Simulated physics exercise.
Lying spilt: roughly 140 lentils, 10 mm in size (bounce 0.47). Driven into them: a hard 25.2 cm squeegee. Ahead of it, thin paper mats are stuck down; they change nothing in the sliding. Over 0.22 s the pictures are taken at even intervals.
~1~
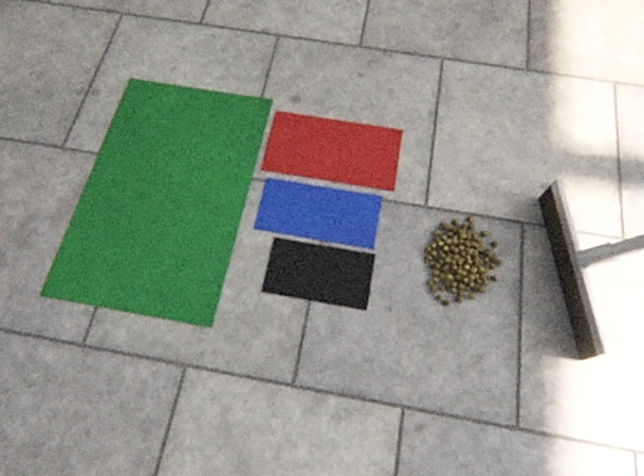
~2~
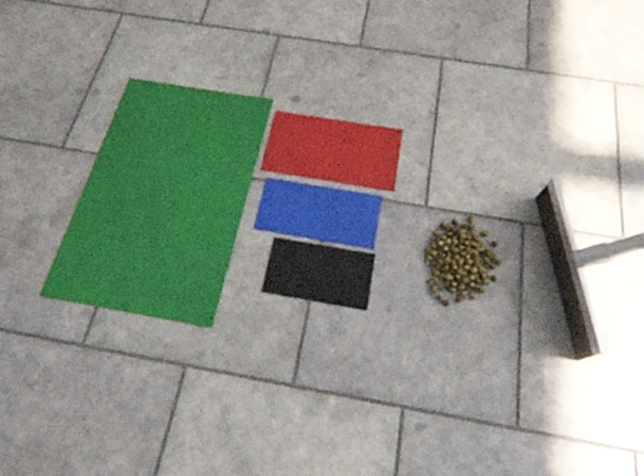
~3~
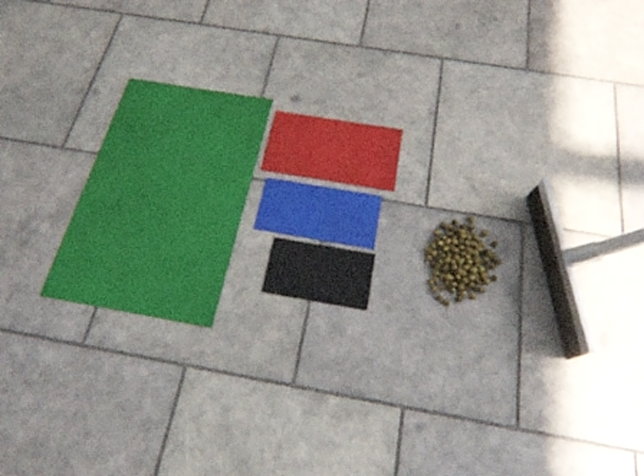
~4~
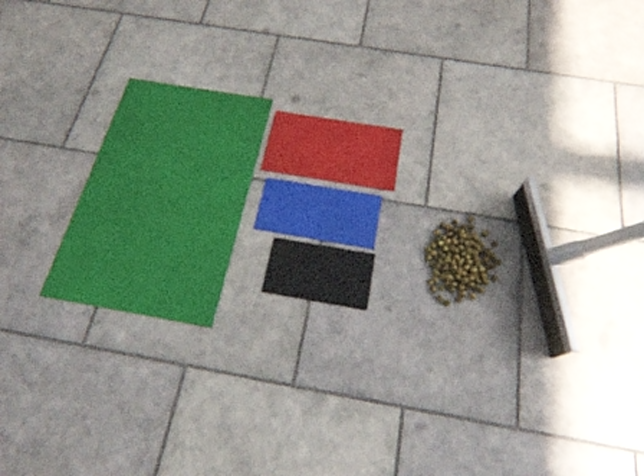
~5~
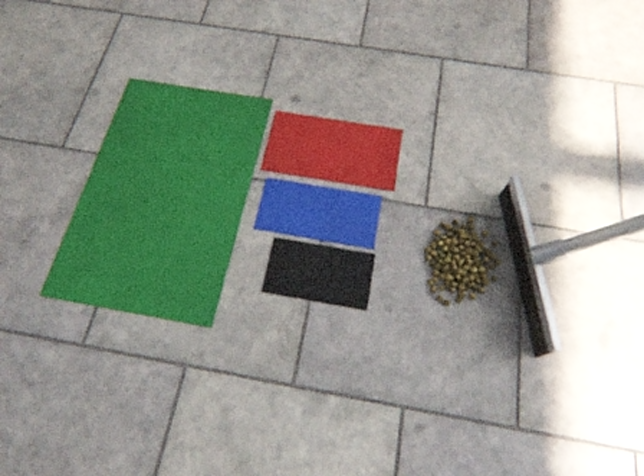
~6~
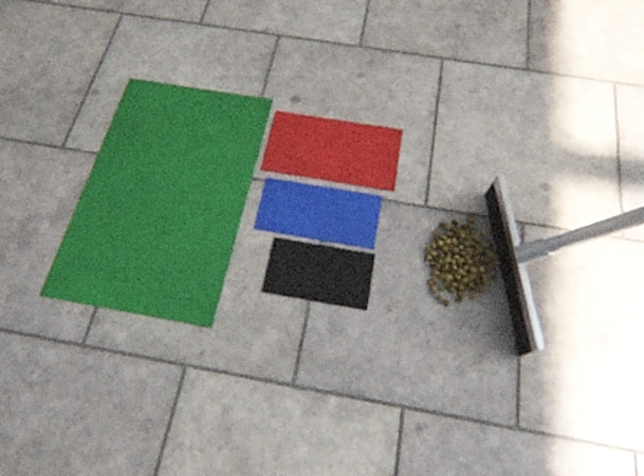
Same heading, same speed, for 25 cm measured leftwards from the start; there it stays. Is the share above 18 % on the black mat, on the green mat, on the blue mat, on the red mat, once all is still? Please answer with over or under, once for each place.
Black mat, over; green mat, under; blue mat, over; red mat, under.
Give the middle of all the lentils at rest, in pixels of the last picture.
The middle ends up roughly at (363, 257).
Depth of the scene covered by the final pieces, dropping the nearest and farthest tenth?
I'd guess some 12 centimetres.
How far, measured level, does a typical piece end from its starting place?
Estimate: Approx. 14 cm.
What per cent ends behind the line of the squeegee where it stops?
Share: Approx. 0 %.
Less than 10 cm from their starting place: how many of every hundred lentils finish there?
My estimate is some 0 percent.
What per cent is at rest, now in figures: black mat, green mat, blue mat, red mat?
Result: Black mat = 35; green mat = 0; blue mat = 35; red mat = 0.
Then, 0.21 s after the last picture, squeegee 19 cm from its start, spill 13 cm wide; off the mats 100 %.
Then, 0.42 s after the last picture, squeegee 25 cm from its start, spill 14 cm wide; black mat 35 %, blue mat 35 %, off the mats 30 %.
Then, 0.60 s after the last picture, squeegee 25 cm from its start, spill 14 cm wide; black mat 35 %, blue mat 35 %, off the mats 30 %.
In the end, black mat 35 %, blue mat 35 %, red mat 0 %, green mat 0 %, off the mats 30 %.
